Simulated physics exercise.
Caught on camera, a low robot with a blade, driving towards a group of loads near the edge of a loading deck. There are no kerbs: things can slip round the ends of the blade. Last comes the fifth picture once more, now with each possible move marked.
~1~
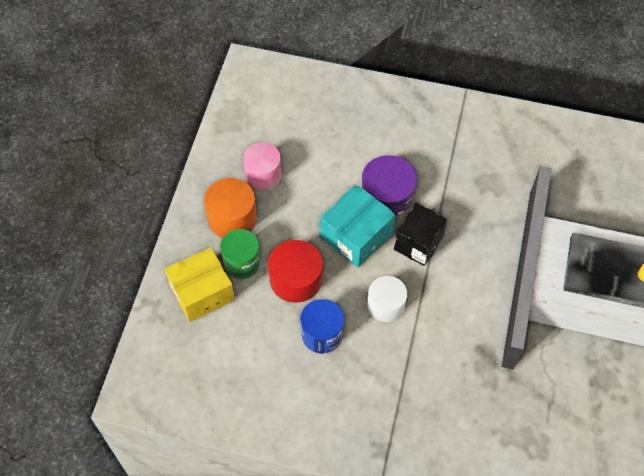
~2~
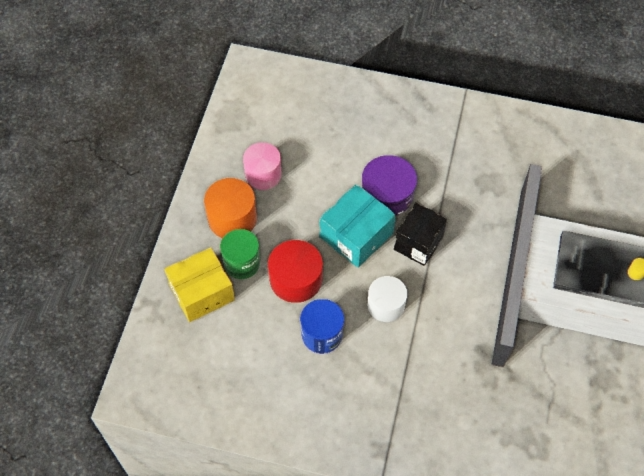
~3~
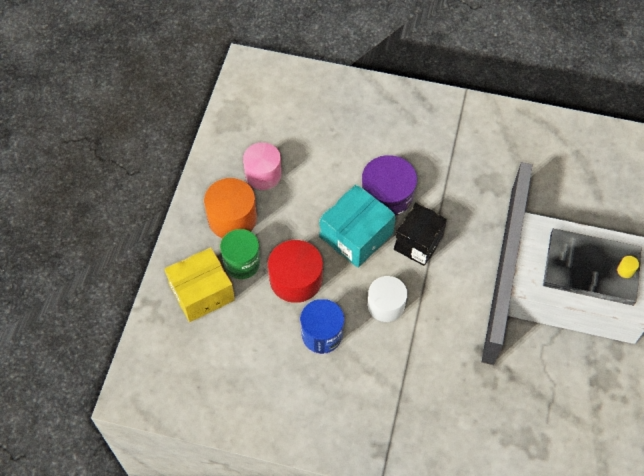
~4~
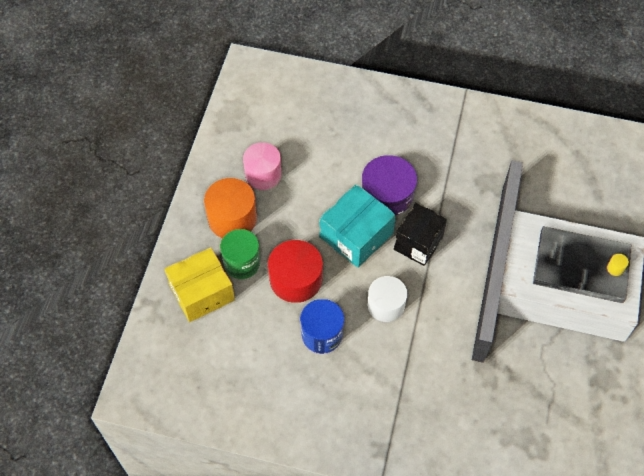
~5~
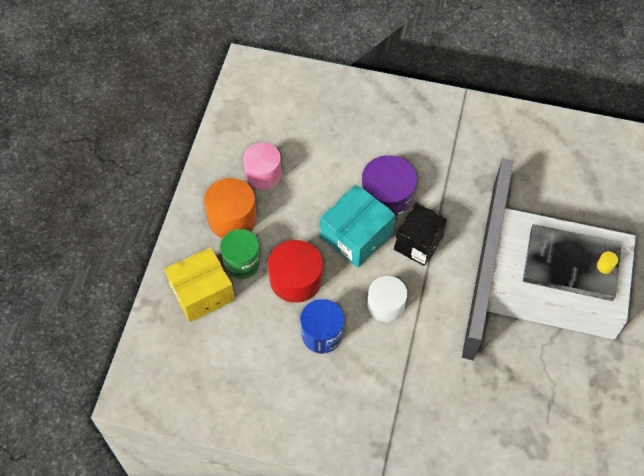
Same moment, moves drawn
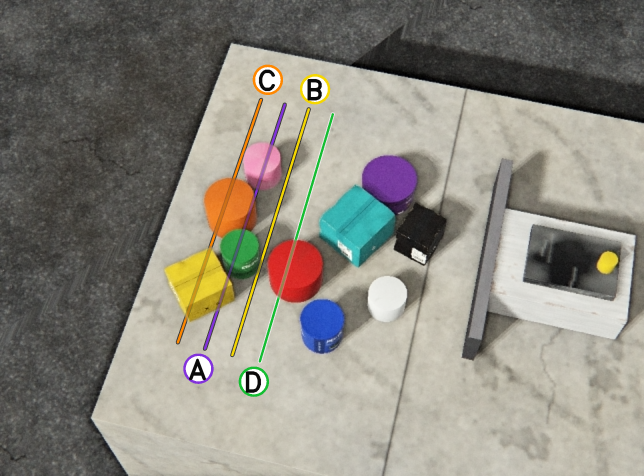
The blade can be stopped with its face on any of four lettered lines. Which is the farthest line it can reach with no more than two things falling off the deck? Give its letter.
No farther than A.
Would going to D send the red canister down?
No.
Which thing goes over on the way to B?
It is the orange canister.
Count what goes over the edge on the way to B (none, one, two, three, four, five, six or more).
In all, one.
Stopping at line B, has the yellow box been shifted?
Yes.
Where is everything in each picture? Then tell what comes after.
The first picture shows robot (606, 268); white canister (387, 299); red canister (295, 271).
The second picture shows robot (596, 266); turquoise box (357, 226).
The third picture shows robot (586, 264); purple pail (388, 186).
The fourth picture shows robot (575, 262); orange canister (231, 209).
The fifth picture shows robot (566, 260); black parcel (420, 234); yellow box (200, 285); white canister (387, 299).
On the marked copy, A at (248, 218); B at (273, 223); C at (222, 213); D at (299, 229).
With A. Early on, robot (475, 240); purple pail (380, 185); turquoise box (325, 227).
Further on, robot (387, 222); orange canister (201, 200); green pail (198, 239).
At the end, robot (319, 207); orange canister over the edge; green pail over the edge; two fallen.
As for the rest, B is within the limit but short; C drops five; D is within the limit but short.
